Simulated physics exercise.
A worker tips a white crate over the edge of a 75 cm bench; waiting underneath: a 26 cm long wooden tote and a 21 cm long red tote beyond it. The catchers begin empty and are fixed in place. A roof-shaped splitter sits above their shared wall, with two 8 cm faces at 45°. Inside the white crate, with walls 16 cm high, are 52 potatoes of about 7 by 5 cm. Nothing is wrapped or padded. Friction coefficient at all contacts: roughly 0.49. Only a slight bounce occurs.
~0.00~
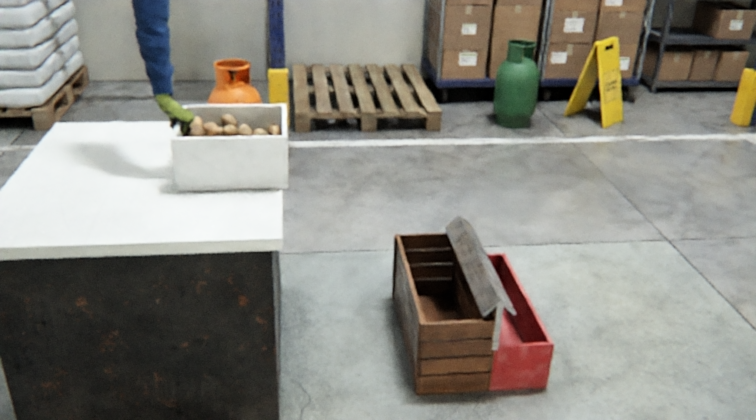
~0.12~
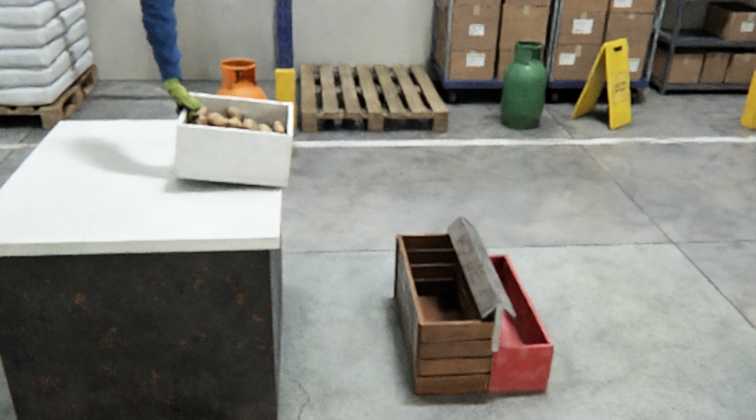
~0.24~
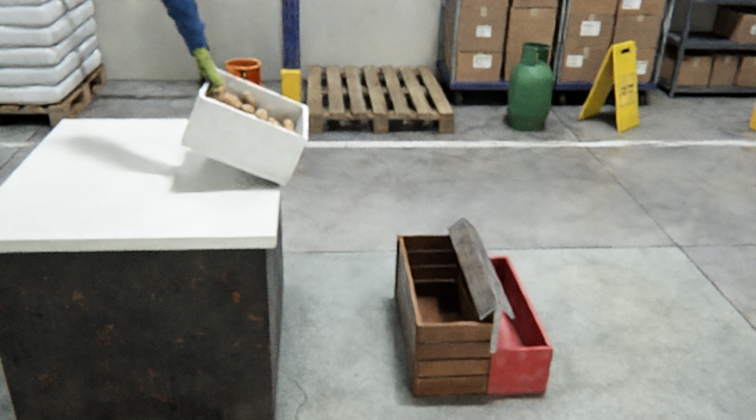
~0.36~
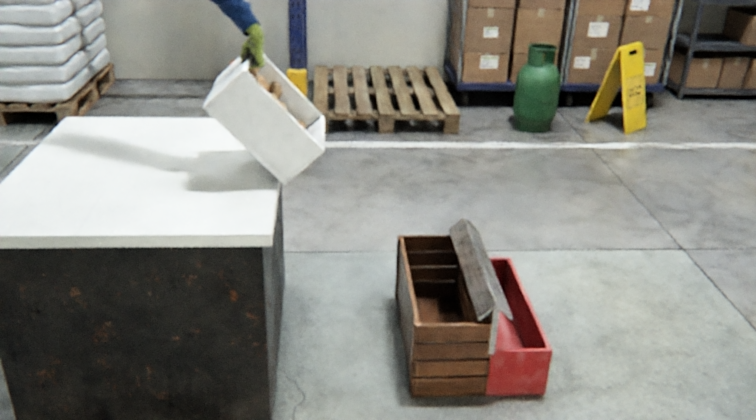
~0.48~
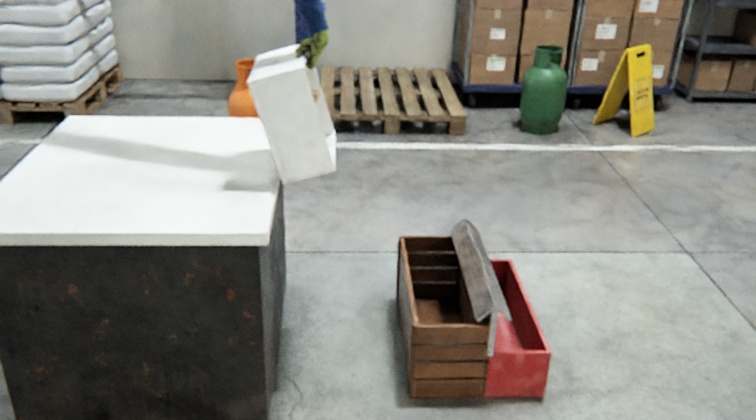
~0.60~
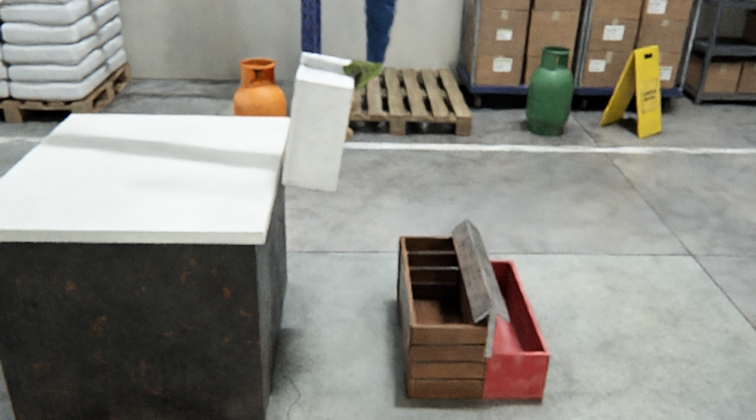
In a warehouse, a gloved hand tilted a white crate of potatoes at the edge of a white-topped bench until it stood on end, beside brown and red wooden boxes on the floor.
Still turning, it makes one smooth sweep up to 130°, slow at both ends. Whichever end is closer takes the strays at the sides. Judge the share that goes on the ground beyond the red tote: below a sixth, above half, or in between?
Looks like short of one in six ends up there.
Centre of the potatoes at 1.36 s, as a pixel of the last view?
I'd place it about (381, 339) in the last view.
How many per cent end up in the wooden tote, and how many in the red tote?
Shares: Approx. 35 % and 0 %.
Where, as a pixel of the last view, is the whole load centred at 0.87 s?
Centre estimate - approximately (378, 222).
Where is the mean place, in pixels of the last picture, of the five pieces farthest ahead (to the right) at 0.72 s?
At about (385, 182).
After 0.72 s, tilt 119°; 37 still in the white crate and 15 in the air.
After 0.87 s, tilt 130°; 6 still in the white crate, 5 in the wooden tote, 1 on the ground short of the wooden tote and 40 in the air.
After 1.09 s, tilt 130°; 14 in the wooden tote, 20 on the ground short of the wooden tote and 18 in the air.
Outcome (at 1.36 s), 17 in the wooden tote and 35 on the ground short of the wooden tote. Asked share, 0 of 52, 0 per cent.
